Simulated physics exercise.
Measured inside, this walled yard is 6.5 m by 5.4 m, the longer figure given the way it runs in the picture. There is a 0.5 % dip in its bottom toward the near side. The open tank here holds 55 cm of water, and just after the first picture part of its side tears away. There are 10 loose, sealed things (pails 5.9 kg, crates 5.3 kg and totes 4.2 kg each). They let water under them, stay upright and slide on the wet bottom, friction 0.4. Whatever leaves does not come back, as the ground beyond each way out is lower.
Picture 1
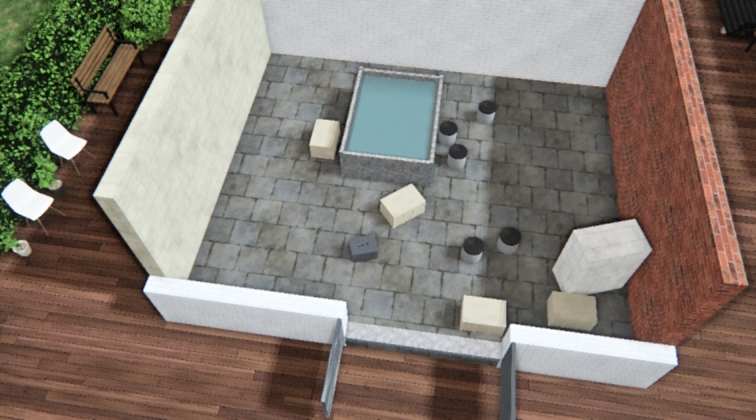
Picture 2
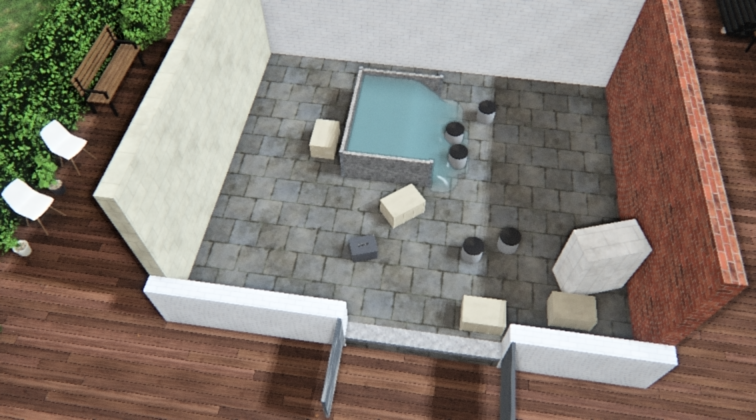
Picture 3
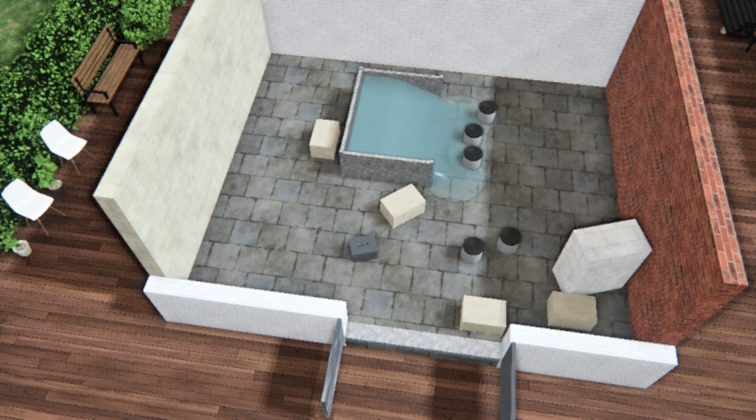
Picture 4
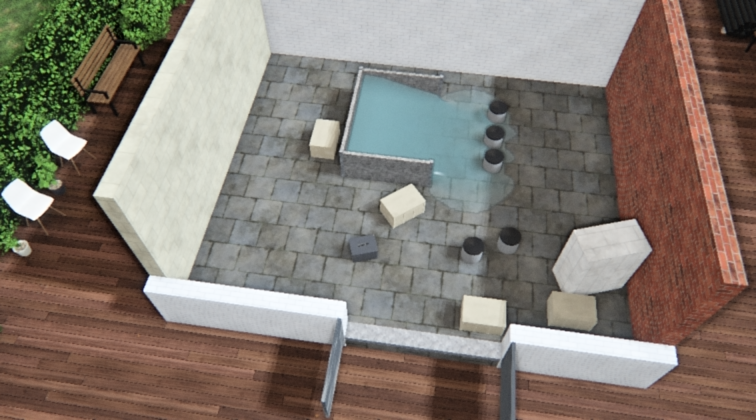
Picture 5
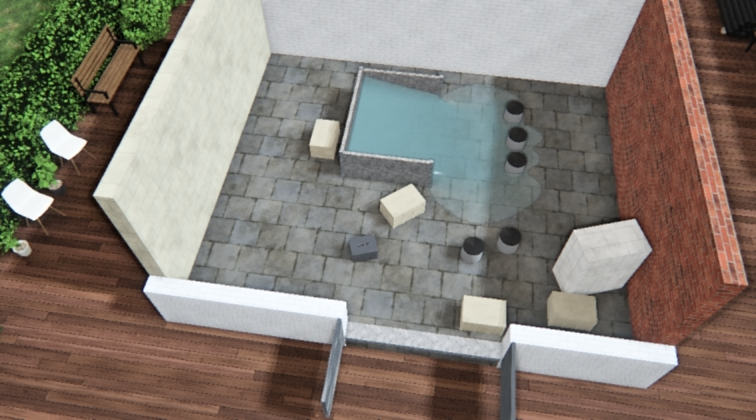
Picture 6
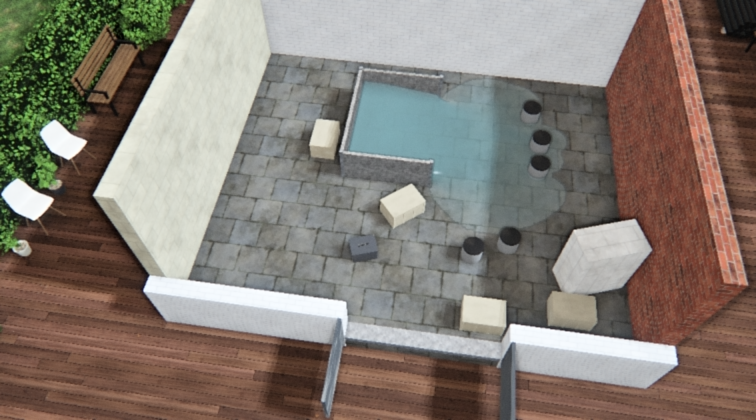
Water pours from the open right side of a stone-edged tank in a grey-paved yard, seen from high above by a still camera, with cream, white and red-brick walls around it. Pale blocks, a small dark box and dark round pails stand about the paving. As the clear sheet spreads rightward, it pushes three pails steadily toward the brick wall, while everything else stays put.
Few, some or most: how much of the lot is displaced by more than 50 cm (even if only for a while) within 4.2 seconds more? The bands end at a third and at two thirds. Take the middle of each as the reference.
Share: From one to two thirds.
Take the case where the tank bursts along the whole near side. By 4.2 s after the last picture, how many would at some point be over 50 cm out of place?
In that case 4 of them.
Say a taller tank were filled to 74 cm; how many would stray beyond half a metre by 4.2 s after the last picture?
I count 7 of them in that case.
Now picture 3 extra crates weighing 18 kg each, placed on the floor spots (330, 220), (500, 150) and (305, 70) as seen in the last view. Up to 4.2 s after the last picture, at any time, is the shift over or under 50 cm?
Answers in order are does not cross, crosses the line and does not cross.
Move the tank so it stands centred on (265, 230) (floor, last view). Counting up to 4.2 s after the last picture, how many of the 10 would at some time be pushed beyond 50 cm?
Count: 7.
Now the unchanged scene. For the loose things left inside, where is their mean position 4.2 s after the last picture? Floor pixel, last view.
I'd say about (440, 234) in the last view.
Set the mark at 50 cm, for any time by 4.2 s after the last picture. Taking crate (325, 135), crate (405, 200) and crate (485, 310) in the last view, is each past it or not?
In that order: Less, under, more.
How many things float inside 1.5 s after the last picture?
Count at that moment: 3.
Then, 0.4 s after the last picture 3 of 10 are over 50 cm from their spots; 0 afloat.
Then, 1.5 s after the last picture 3 of 10 are over 50 cm from their spots; 3 afloat.
Then, 2.8 s after the last picture 4 of 10 are over 50 cm from their spots; 3 afloat.
Then, 4.2 s after the last picture 5 of 10 are over 50 cm from their spots, and 6 have been at some point; 3 afloat.
